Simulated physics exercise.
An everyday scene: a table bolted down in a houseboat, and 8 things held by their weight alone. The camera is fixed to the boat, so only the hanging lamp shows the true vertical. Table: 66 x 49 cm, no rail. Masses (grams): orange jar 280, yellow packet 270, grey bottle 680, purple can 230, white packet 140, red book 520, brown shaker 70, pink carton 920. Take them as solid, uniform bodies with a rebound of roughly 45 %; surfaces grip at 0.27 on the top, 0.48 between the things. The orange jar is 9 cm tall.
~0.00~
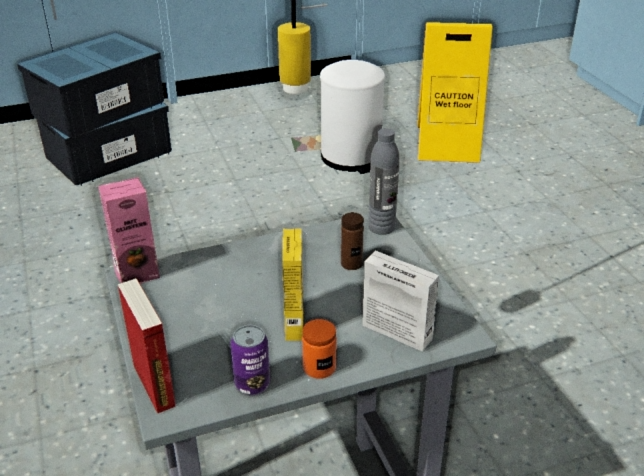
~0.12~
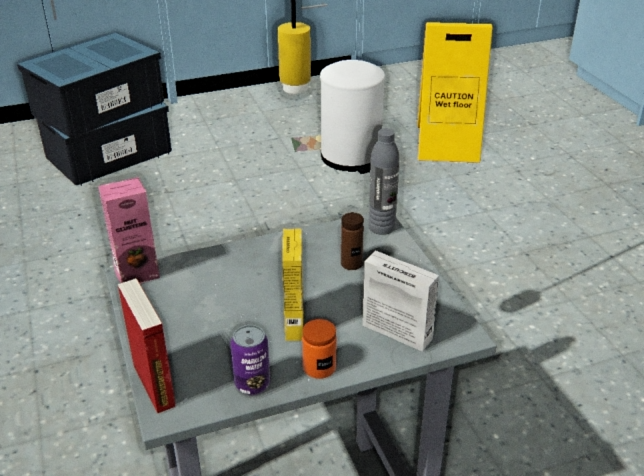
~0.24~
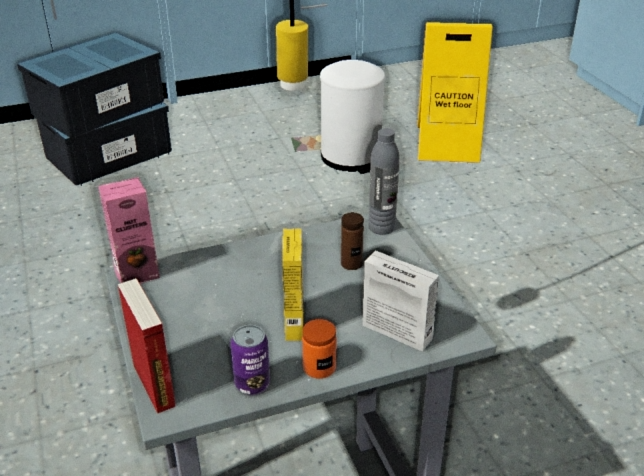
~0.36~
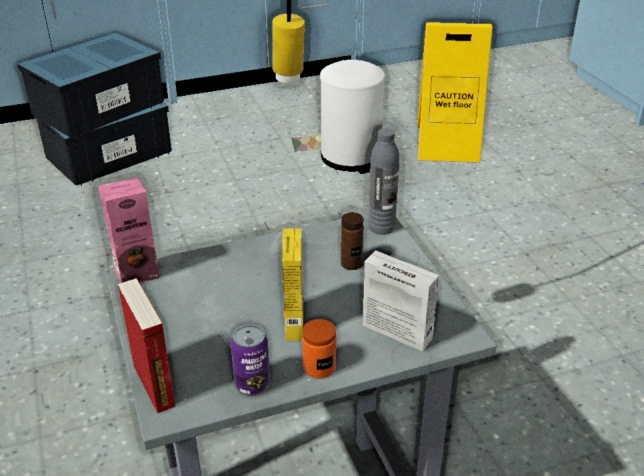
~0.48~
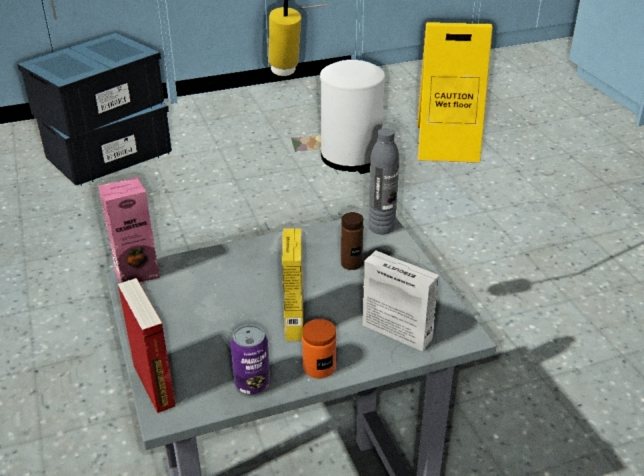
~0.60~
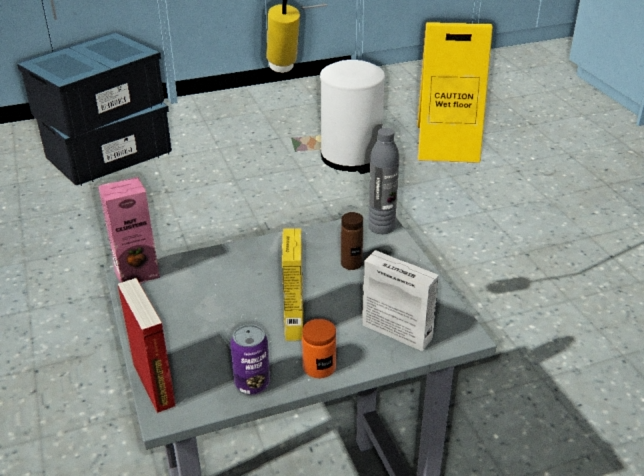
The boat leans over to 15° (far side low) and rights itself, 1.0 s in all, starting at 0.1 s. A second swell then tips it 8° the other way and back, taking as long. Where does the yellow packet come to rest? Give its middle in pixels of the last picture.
Resting place of the yellow packet: (293, 285).
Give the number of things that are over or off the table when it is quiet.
That comes to 0.
After 1.00 s, floor tilted 1°, far side down.
After 1.60 s, floor tilted 8°, near side down.
After 2.20 s, boat level.
In the end (2.6 s), all 8 under 5 cm from the start. At the end, from the last picture's camera, yellow packet near (293, 285).
